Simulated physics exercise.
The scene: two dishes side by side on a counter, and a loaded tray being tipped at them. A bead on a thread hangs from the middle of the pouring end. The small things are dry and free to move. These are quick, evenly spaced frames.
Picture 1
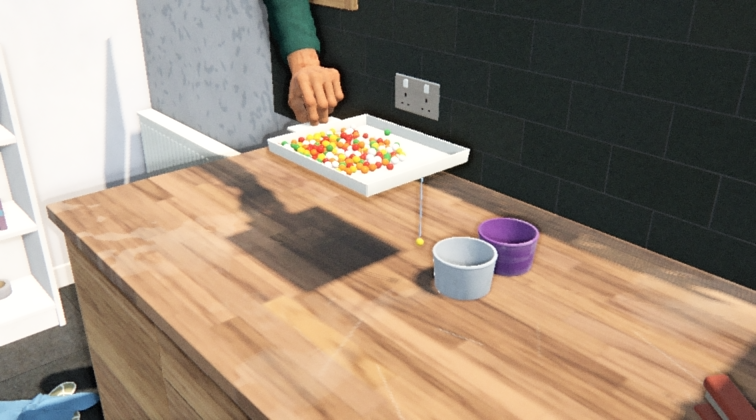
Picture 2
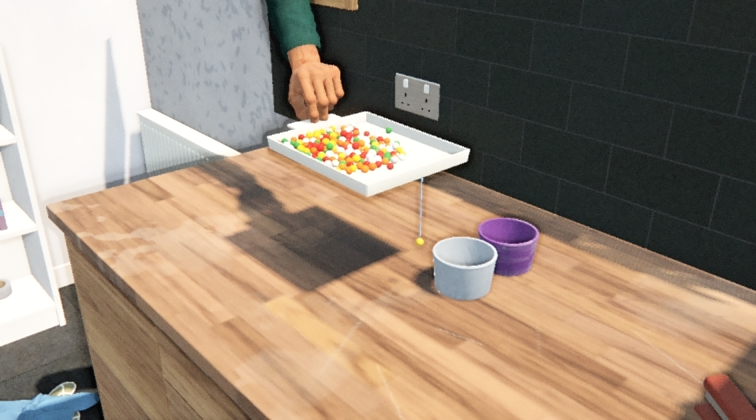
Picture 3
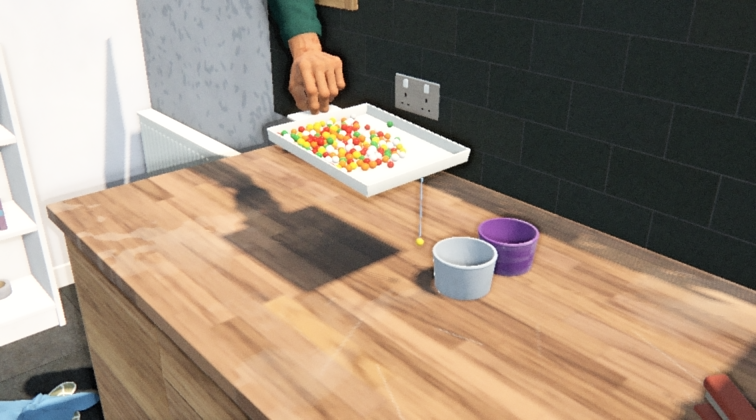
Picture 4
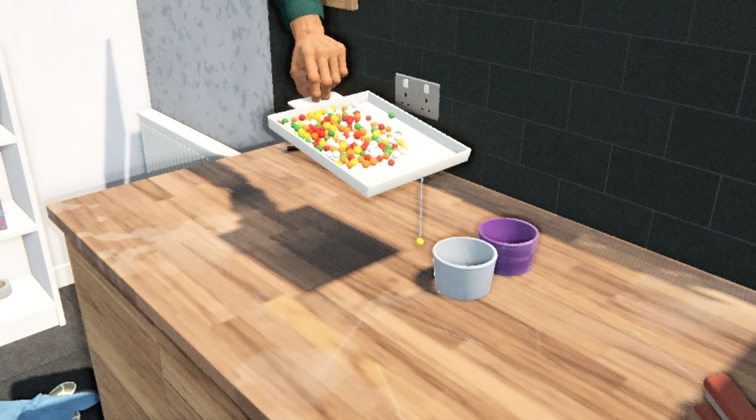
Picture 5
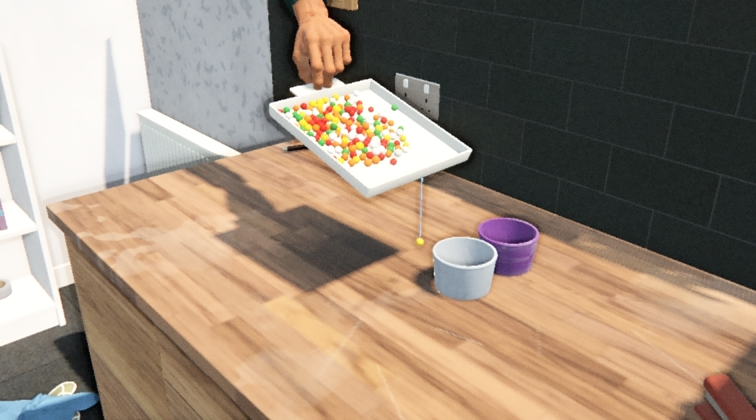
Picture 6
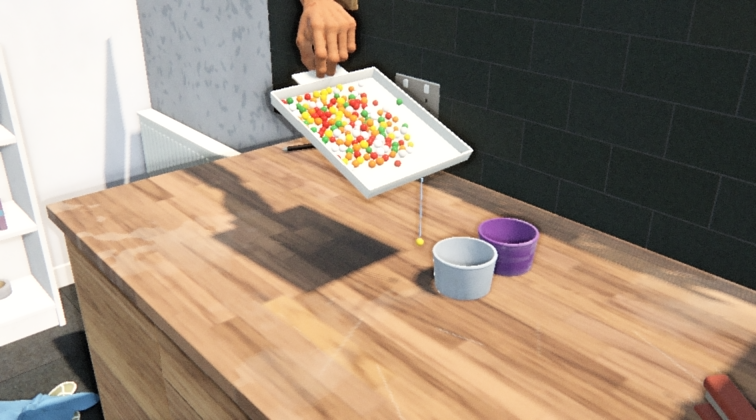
White tray of colourful round beads tilting steadily as a hand raises its far end above a wooden counter with two dishes.
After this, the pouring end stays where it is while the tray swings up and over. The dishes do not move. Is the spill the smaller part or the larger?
In the dishes lies only the smaller part of it.
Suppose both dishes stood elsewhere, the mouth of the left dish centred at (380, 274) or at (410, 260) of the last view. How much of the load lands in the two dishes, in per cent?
About 30 and 20 per cent.
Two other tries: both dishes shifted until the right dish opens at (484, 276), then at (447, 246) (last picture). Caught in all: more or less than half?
In turn: Under half; under half.
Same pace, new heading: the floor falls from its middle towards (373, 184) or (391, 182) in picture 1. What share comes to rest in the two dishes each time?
The first gives 0 %, the second 0 %.
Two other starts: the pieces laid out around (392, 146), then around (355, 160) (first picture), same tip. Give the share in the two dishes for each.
Near 20 % and 10 %.
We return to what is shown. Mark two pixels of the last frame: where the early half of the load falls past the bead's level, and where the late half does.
Early half (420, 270), late half (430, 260).
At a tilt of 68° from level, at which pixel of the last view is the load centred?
Around (403, 167).
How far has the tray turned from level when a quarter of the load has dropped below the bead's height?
At about 90°.
Soon after the last picture, tray tipped steeply; most on the tray; a stray few in the right dish; a small part outside both; a small part in the air.
A little later, tray tipped past a quarter turn; about a quarter on the tray; a small part in the left dish; a stray few in the right dish; about half outside both; about a quarter in the air.
Later still, tray tipped past a quarter turn; about a quarter in the left dish; a stray few in the right dish; most outside both.
By the end, tray tipped past a quarter turn; about a quarter in the left dish; a stray few in the right dish; most outside both.
